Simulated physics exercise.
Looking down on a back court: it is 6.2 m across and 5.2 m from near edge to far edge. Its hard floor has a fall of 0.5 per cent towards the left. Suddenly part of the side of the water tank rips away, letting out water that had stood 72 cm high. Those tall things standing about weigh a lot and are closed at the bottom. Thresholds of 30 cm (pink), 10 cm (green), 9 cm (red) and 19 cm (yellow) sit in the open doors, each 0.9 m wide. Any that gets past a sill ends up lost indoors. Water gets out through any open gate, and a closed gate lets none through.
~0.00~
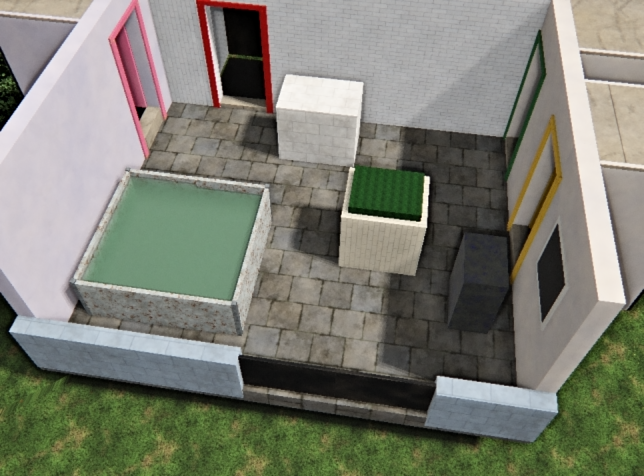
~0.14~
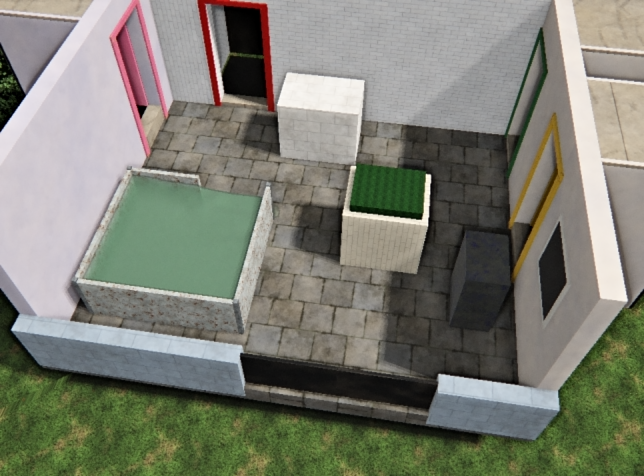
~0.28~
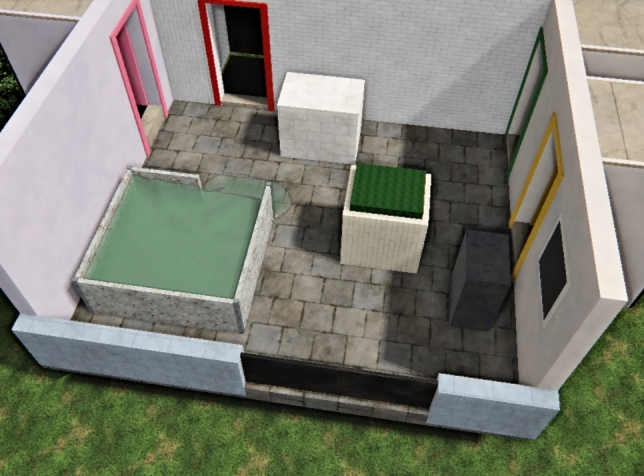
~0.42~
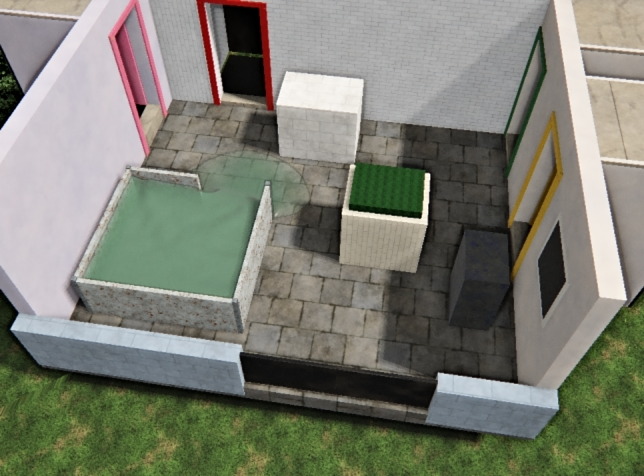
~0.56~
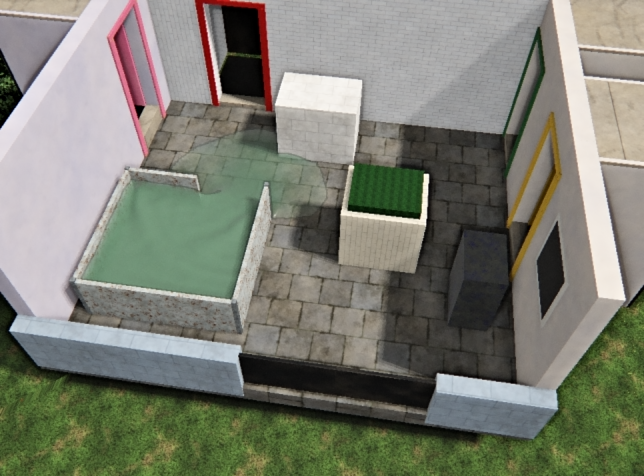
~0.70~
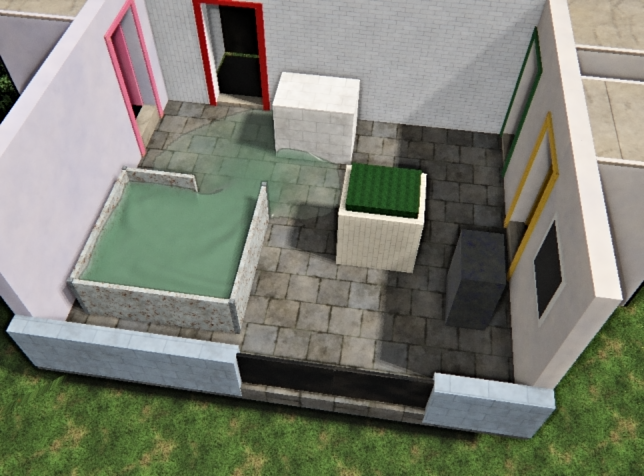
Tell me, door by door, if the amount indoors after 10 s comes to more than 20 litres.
Door by door: The pink door lets in no more than 20 litres; the green door lets in more than 20 litres; the red door lets in more than 20 litres; the yellow door lets in no more than 20 litres.
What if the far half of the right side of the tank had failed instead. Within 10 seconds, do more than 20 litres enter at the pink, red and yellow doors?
Log - pink: Threshold not reached, red: Threshold not reached, yellow: Threshold not reached.
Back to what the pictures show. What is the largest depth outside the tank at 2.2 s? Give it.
Depth max: Approx. 36 cm.
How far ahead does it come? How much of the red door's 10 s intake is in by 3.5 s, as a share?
I'd put it at about 65 per cent by that point.
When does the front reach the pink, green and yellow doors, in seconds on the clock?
Times: Pink 0.9 seconds, green 2.2 seconds, yellow 2.4 seconds.
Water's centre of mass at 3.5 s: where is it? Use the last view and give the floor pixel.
I'd put it close to (250, 211).
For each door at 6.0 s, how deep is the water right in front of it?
Depths in cm: Pink 11, green 12, red 16, yellow 10.
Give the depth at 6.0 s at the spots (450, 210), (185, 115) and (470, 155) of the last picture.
Reading - approx. 12 / 13 / 12 cm.
After 1.4 s water covers 30 % of the floor and is deepest (42 cm) near (242, 212); pink door 7 cm at the sill, 0 L in, green door not reached, red door 26 cm at the sill, 49 L in, yellow door not reached.
After 2.2 s water covers 50 % of the floor and is deepest (36 cm) near (271, 116); pink door 11 cm at the sill, 0 L in, green door 2 cm at the sill, 0 L in, red door 32 cm at the sill, 177 L in, yellow door not reached.
After 3.5 s water covers 60 % of the floor and is deepest (24 cm) near (242, 212); pink door 12 cm at the sill, 0 L in, green door 18 cm at the sill, 28 L in, red door 24 cm at the sill, 345 L in, yellow door 12 cm at the sill, 0 L in.
After 6.0 s water covers 80 % of the floor and is deepest (18 cm) near (271, 116); pink door 11 cm at the sill, 0 L in, green door 12 cm at the sill, 65 L in, red door 16 cm at the sill, 485 L in, yellow door 10 cm at the sill, 0 L in.
After 10.0 s water covers 95 % of the floor and is deepest (12 cm) near (271, 116); pink door 9 cm at the sill, 0 L in, green door 11 cm at the sill, 75 L in, red door 9 cm at the sill, 540 L in, yellow door 10 cm at the sill, 0 L in.
